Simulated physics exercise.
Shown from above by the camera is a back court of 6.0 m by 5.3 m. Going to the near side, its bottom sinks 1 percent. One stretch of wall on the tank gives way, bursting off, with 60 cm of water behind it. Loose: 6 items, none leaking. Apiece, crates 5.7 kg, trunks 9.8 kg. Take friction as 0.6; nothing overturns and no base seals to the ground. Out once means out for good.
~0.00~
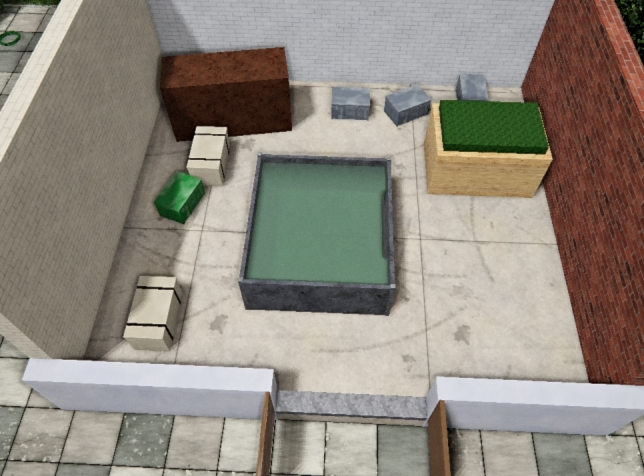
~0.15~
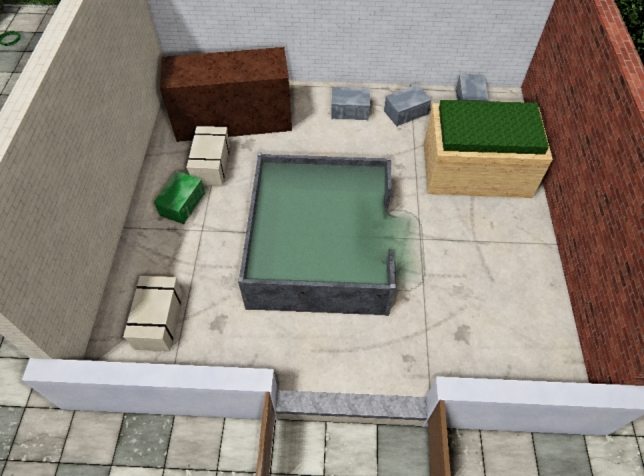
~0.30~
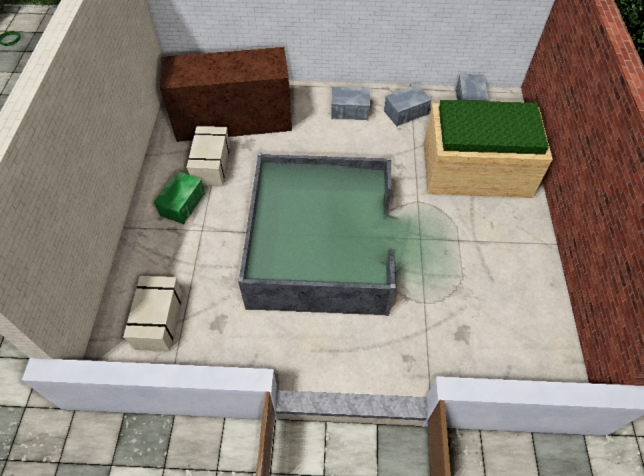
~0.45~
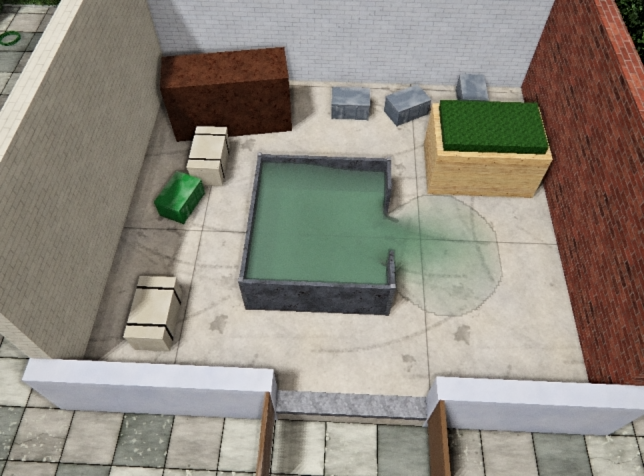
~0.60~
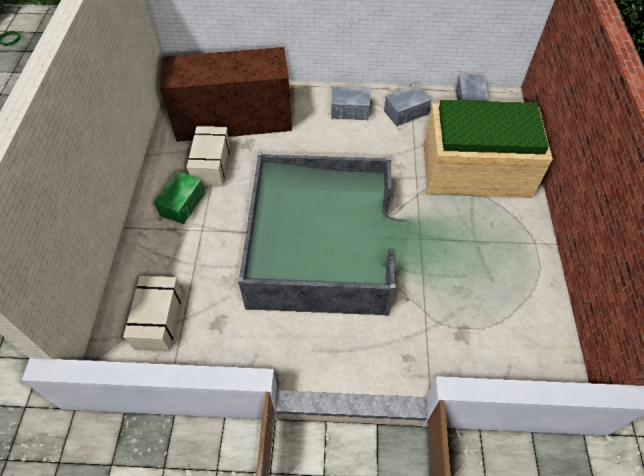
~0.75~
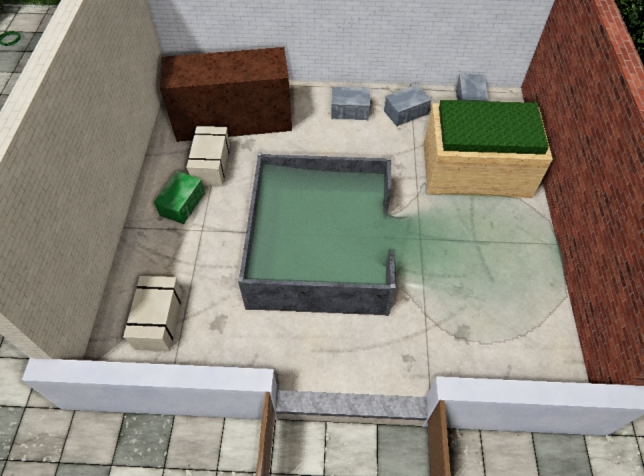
At the start, a square gray tank of green water sits full in a walled court, with crates and blocks around it. Part of its right wall gives way, and water pours out, spreading in a widening, thinning round sheet toward the red brick wall, while the surrounding objects stay still.
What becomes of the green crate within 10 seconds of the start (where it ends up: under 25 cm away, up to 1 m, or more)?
It is pushed partway.
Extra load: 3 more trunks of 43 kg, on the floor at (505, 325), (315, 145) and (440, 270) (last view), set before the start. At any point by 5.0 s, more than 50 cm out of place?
First outside the limit, then inside the limit, then outside the limit.
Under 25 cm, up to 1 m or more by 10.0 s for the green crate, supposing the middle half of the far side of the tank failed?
The green crate is swept away.
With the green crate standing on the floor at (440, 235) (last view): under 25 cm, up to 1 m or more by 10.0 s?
Short answer: It drifts a great distance.
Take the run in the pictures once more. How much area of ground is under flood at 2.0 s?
Close to 10.0 m2, I'd say.
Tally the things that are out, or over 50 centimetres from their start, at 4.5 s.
It comes to 2.
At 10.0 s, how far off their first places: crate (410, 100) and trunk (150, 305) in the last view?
Lab note - net shifts in turn: 200 cm; 140 cm.
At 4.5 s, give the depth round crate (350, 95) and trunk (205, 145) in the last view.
Depth approx. 2 cm / 0 cm.
After 2.0 s the green crate is near (178, 190), 0.0 m from its start, aground; 0 of 6 are out; 0 afloat.
After 4.5 s the green crate is near (178, 190), 0.0 m from its start, aground; 0 of 6 are out; 1 afloat.
After 7.0 s the green crate is near (184, 185), 0.1 m from its start, aground; 0 of 6 are out; 2 afloat.
After 10.0 s the green crate is near (215, 189), 0.5 m from its start, afloat; 0 of 6 are out; 6 afloat.
